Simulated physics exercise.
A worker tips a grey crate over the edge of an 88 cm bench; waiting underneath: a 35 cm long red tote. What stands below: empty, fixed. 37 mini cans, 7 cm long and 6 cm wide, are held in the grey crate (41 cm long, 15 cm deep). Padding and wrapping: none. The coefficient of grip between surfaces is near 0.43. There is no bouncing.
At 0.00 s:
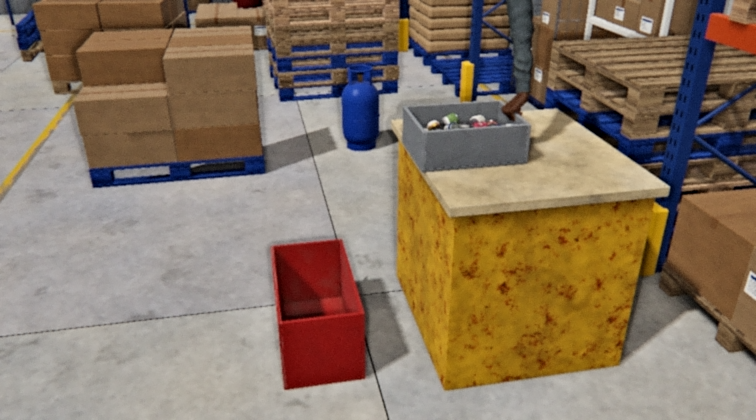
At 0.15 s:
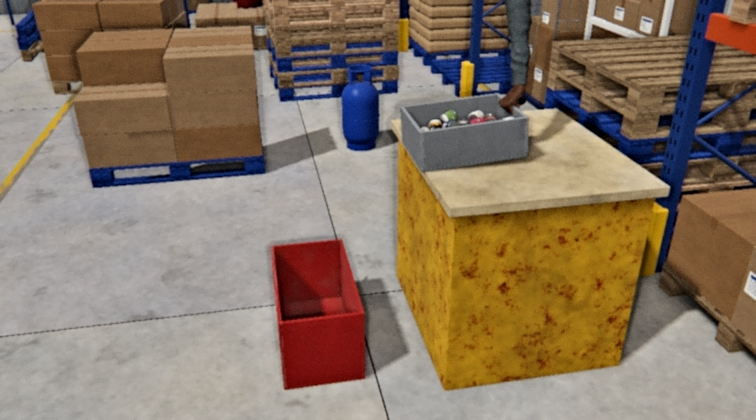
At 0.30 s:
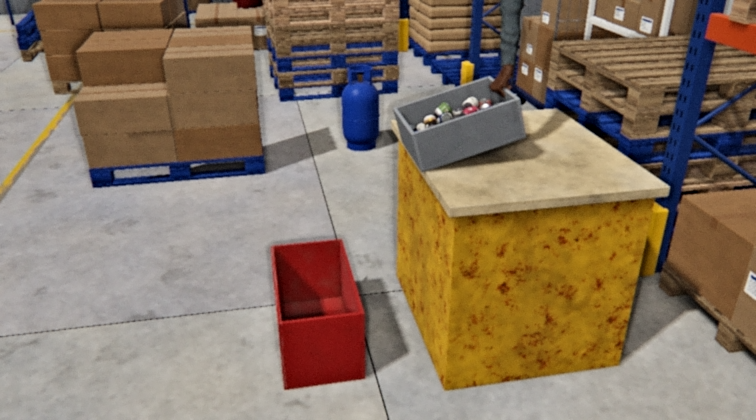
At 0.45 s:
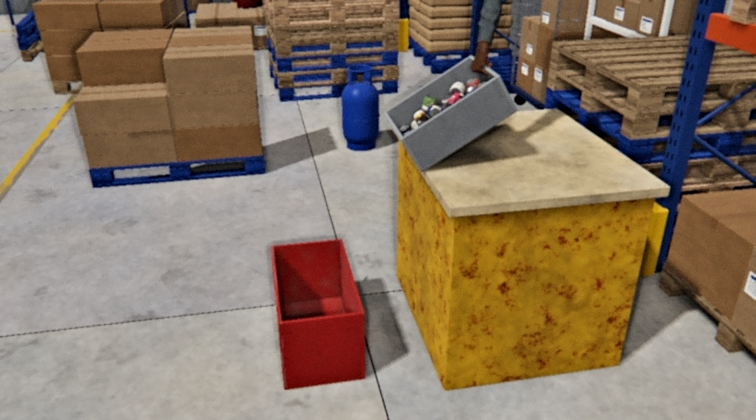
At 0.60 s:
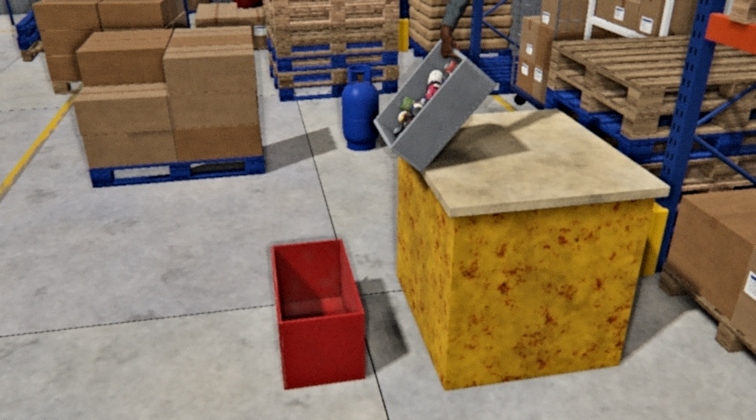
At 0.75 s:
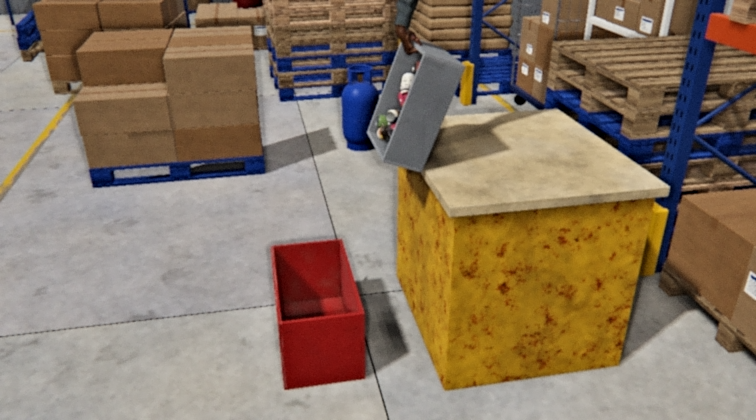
The footage shows a person's hand behind a rust-stained yellow bench steadily tilting a grey crate of small, colourful items leftward at the bench's edge until it is steeply angled, while a red tote stands still on the floor below.
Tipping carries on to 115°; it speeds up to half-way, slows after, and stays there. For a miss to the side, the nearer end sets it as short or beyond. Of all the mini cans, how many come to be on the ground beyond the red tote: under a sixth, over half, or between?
In the end fewer than one in six of them are on the ground beyond the red tote.
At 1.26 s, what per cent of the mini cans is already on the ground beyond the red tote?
Estimate for then: Some 0 percent.
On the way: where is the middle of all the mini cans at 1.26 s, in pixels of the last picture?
Roughly at pixel (341, 191).
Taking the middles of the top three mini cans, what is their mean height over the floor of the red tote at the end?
It comes to close to 9 centimetres.
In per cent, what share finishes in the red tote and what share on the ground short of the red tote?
I'd put it at about 95 percent, then about 5 percent.
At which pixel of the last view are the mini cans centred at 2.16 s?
Centre: Approx. (317, 329).
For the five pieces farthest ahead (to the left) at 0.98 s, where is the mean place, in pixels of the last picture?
Near (351, 142) in pixels.
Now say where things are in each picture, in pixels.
In the first frame (places track the rim corner closest to us here), grey crate (426, 132); red tote (281, 323); tipped 0°; all still inside.
In the second frame, grey crate (423, 132); tipped 4°.
In the third frame, grey crate (415, 133); tipped 15°.
In the fourth frame, grey crate (403, 137); tipped 31°.
In the fifth frame, grey crate (392, 146); tipped 50°.
In the sixth frame, grey crate (383, 158); red tote (281, 323); tipped 69°; all still inside.
After 0.98 s, tilt 96°; 32 still in the grey crate and 5 in the air.
After 1.26 s, tilt 114°; 11 still in the grey crate, 5 in the red tote and 21 in the air.
After 1.65 s, tilt 115°; 3 still in the grey crate, 30 in the red tote and 4 in the air.
Final count (at 2.16 s), 36 in the red tote and 1 on the ground short of the red tote. Asked share, 0 of 37, 0 per cent.
